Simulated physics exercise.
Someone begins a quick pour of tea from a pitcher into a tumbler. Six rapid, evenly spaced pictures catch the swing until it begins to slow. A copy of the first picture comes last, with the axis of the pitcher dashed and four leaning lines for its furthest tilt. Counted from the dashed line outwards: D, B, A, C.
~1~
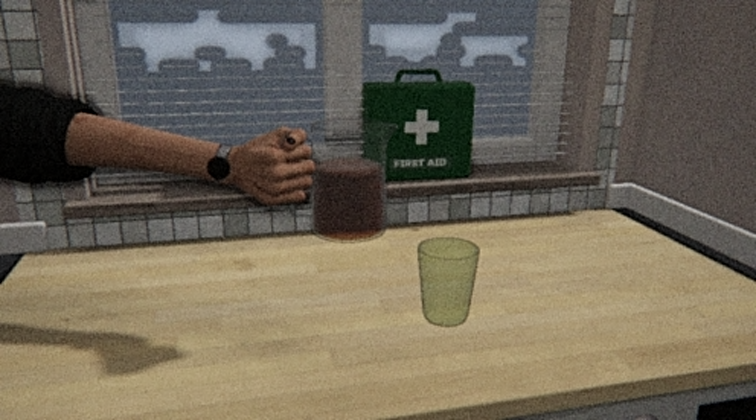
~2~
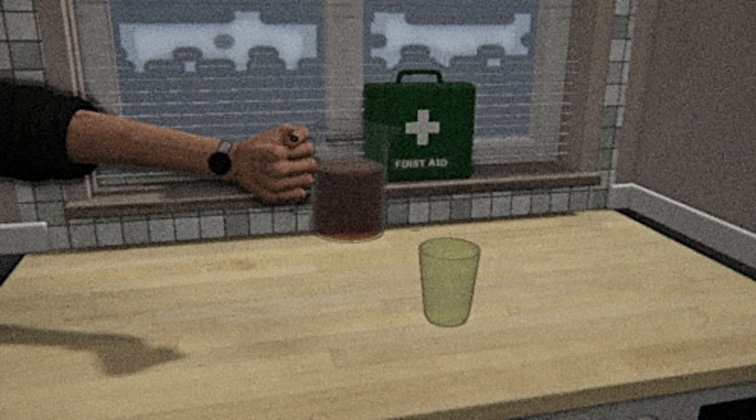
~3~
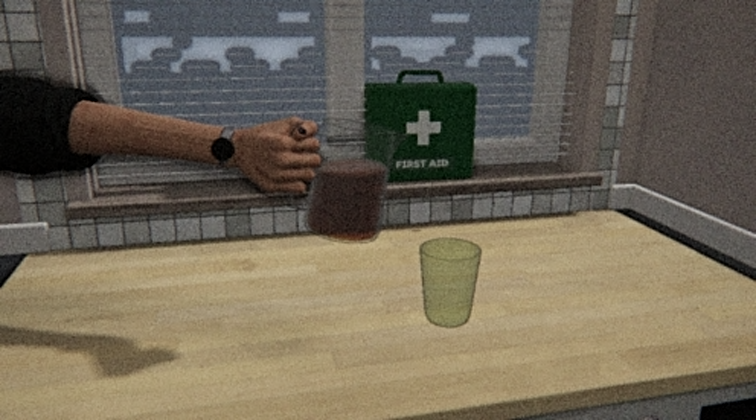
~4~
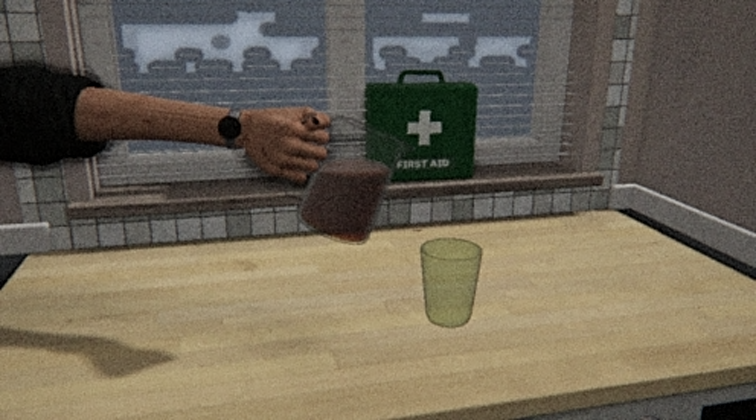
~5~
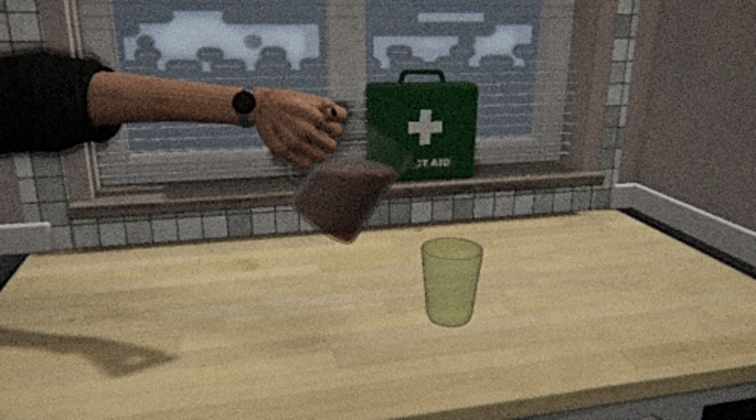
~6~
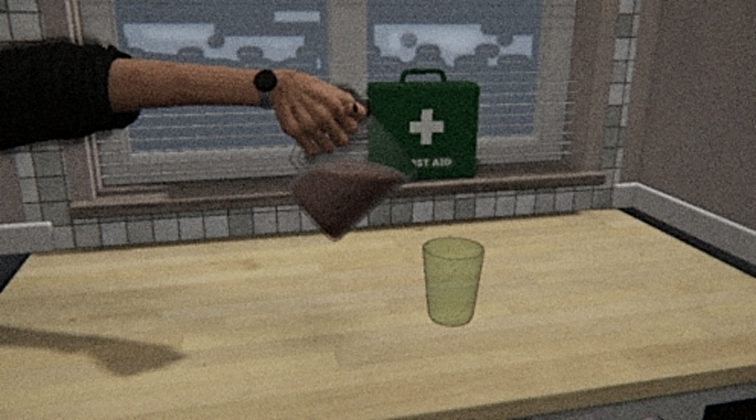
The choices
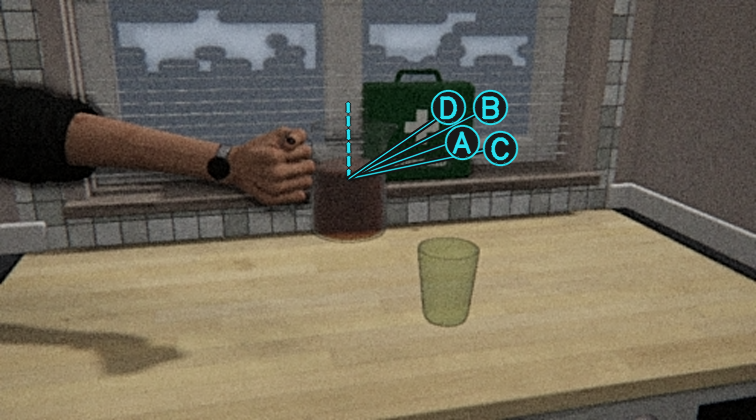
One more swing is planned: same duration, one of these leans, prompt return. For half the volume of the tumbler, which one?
Go for A.
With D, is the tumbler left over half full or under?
Under half.
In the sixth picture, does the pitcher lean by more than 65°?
No, it does not.
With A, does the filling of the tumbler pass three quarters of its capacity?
No.
In cyan, A at (445, 144); B at (475, 114); C at (483, 150); D at (435, 119).
With A, the tumbler ends with about 48 % of what it can hold.
With B, the tumbler ends with about 29 % of what it can hold.
With C, the tumbler ends with about 67 % of what it can hold; 5 % of the tea is spilt.
With D, the tumbler ends with about 14 % of what it can hold.
